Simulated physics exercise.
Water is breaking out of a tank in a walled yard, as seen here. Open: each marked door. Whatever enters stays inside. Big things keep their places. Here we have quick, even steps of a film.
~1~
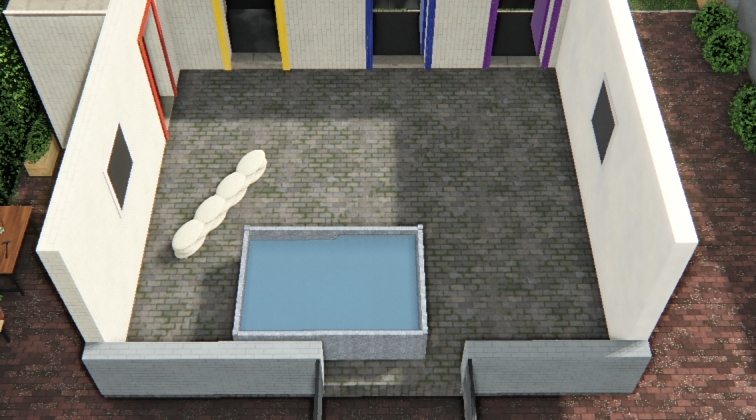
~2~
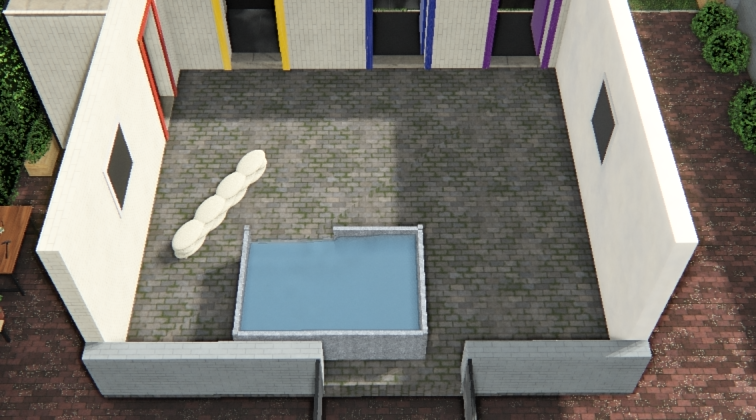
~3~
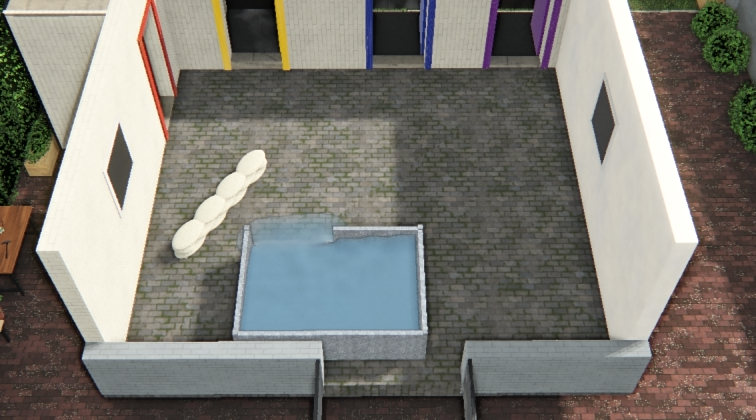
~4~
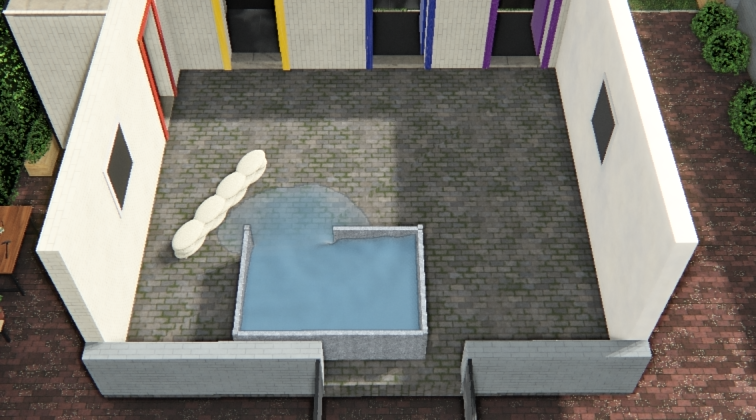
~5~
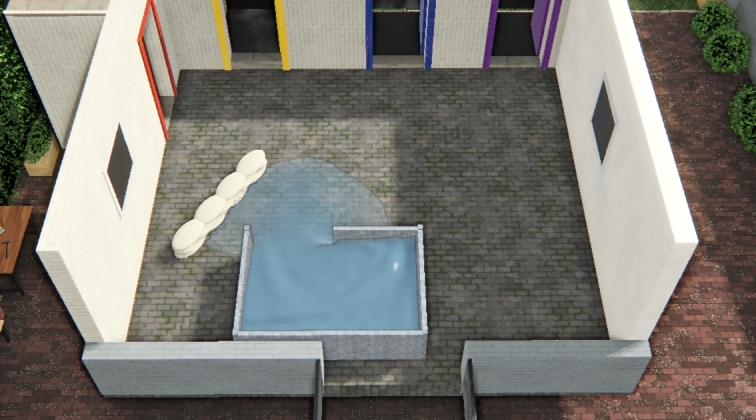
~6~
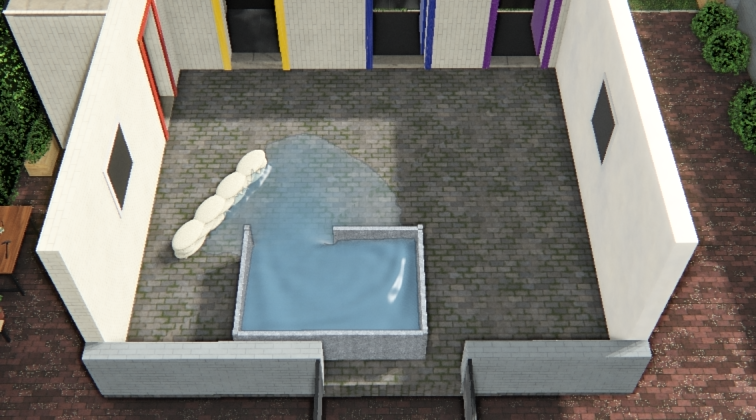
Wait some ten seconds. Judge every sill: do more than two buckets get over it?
Verdict: Blue door - more than two get over; yellow door - two or fewer get over; purple door - more than two get over; red door - more than two get over.
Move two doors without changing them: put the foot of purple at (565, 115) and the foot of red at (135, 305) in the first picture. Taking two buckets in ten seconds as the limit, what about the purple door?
My reading: Purple lets more in.
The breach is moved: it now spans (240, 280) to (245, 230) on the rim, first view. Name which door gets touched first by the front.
My answer is the red-painted one.
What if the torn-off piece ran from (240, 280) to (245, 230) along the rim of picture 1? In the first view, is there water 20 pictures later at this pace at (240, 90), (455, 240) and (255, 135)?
Taking the points in order: Swamped, unwetted and swamped.
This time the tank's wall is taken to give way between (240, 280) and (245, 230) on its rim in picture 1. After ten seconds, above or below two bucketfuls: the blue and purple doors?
My reading: Blue is under; purple lets less in.
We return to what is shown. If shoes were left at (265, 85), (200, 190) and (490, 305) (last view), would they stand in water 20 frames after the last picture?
The three points read soaked through, clear and clear.
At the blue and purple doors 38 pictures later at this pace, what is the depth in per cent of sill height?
Estimate, in order: 110 and 200 percent.
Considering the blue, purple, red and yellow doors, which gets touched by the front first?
First in line is the yellow-painted one.
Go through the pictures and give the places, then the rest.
Still water in the open tank at (332, 281), in the first frame.
The front is at a hidden place, out from the gap on the open tank's far side, in the second frame.
The front is at (335, 220), out from the gap on the open tank's far side, in the third frame.
Water pours out on the open tank's far side and has run to (316, 189), in the fourth frame.
The front is at (317, 163), out from the gap on the open tank's far side, in the fifth frame.
The front is at (308, 138), out from the gap on the open tank's far side, in the sixth frame.
A moment on, water covers 25 % of the floor; the blue door not reached, the yellow door wet at the sill, nothing in, the purple door not reached, the red door not reached.
Next, water covers 35 % of the floor; the blue door under two buckets in, the yellow door wet at the sill, nothing in, the purple door not reached, the red door not reached.
Then, water covers 50 % of the floor; the blue door over two buckets in, the yellow door wet at the sill, nothing in, the purple door wet at the sill, nothing in, the red door wet at the sill, nothing in.
Later, water covers 80 % of the floor; the blue door far over two buckets in, the yellow door wet at the sill, nothing in, the purple door over two buckets in, the red door over two buckets in.
In the end, water covers 95 % of the floor; the blue door far over two buckets in, the yellow door wet at the sill, nothing in, the purple door over two buckets in, the red door over two buckets in.
